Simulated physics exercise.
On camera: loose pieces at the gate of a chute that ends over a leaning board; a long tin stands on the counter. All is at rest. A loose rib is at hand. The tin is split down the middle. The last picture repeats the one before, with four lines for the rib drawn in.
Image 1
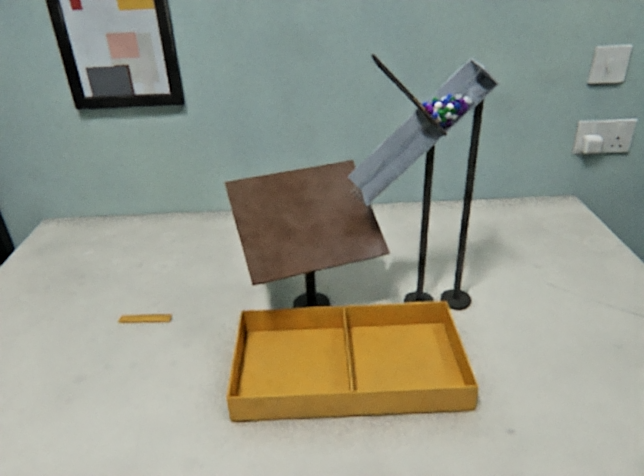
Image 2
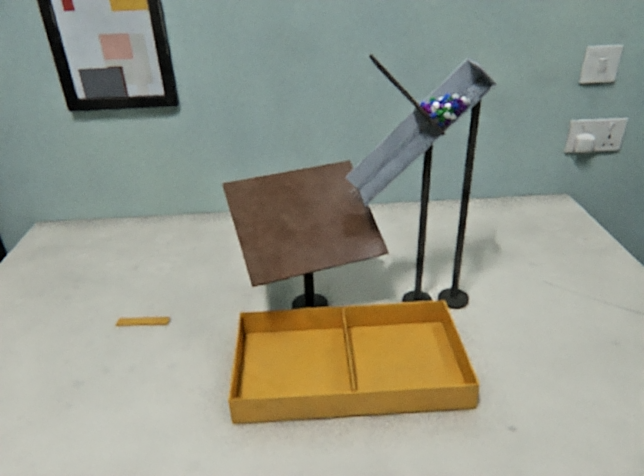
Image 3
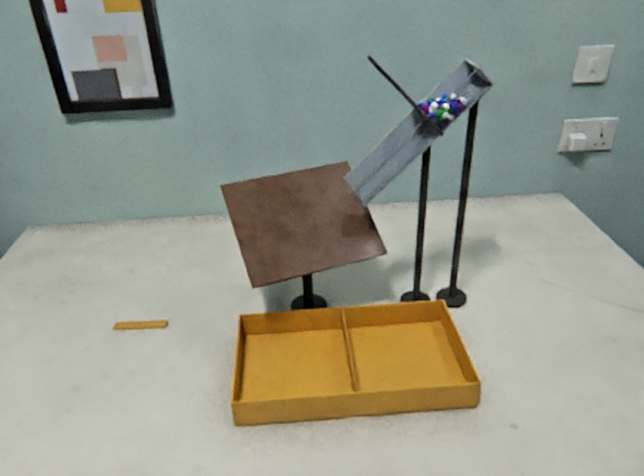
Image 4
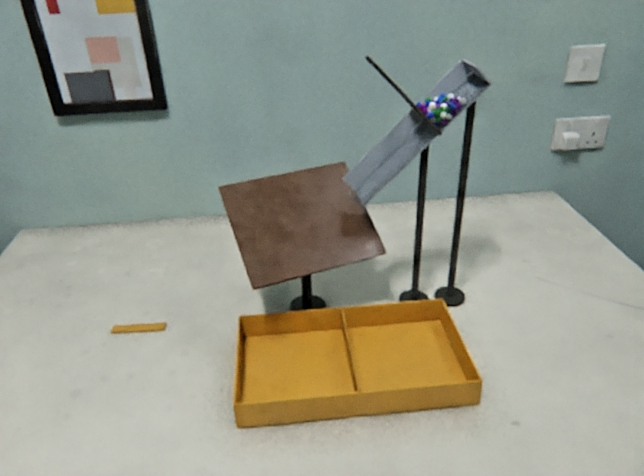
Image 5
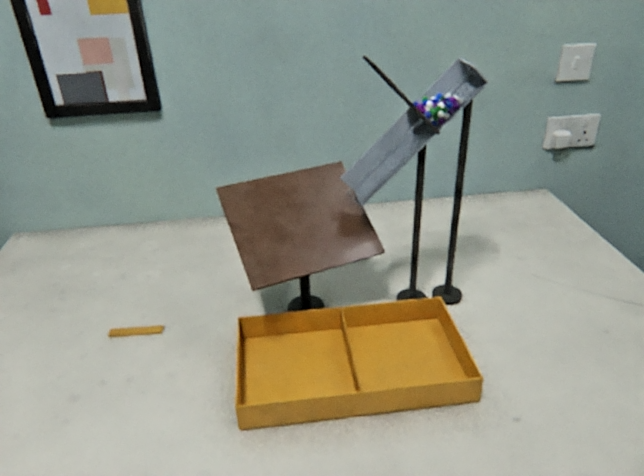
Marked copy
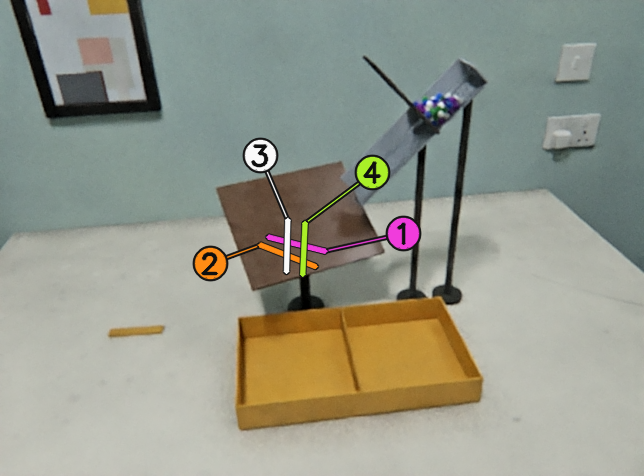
On a white counter, colourful beads resting behind a gate in a raised chute above a tilted brown board and divided yellow tray, nothing stirring.
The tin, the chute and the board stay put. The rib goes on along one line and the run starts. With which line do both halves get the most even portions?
Take 2.
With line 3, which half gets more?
More lands on the left.
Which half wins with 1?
More lands on the right.
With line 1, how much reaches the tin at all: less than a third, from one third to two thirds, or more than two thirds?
Line 1 gives more than two thirds.
On the marked copy, line 1 from (268, 237) to (324, 251); line 2 from (260, 245) to (315, 266); line 3 from (287, 220) to (286, 271); line 4 from (305, 223) to (302, 274).
With 1, of what is caught, about a quarter in the left half, most in the right.
With 2, of what is caught, about a third in the left half, about two thirds in the right.
With 3, of what is caught, most in the left half, a small part in the right.
With 4, of what is caught, nearly all in the left half, a small part in the right.
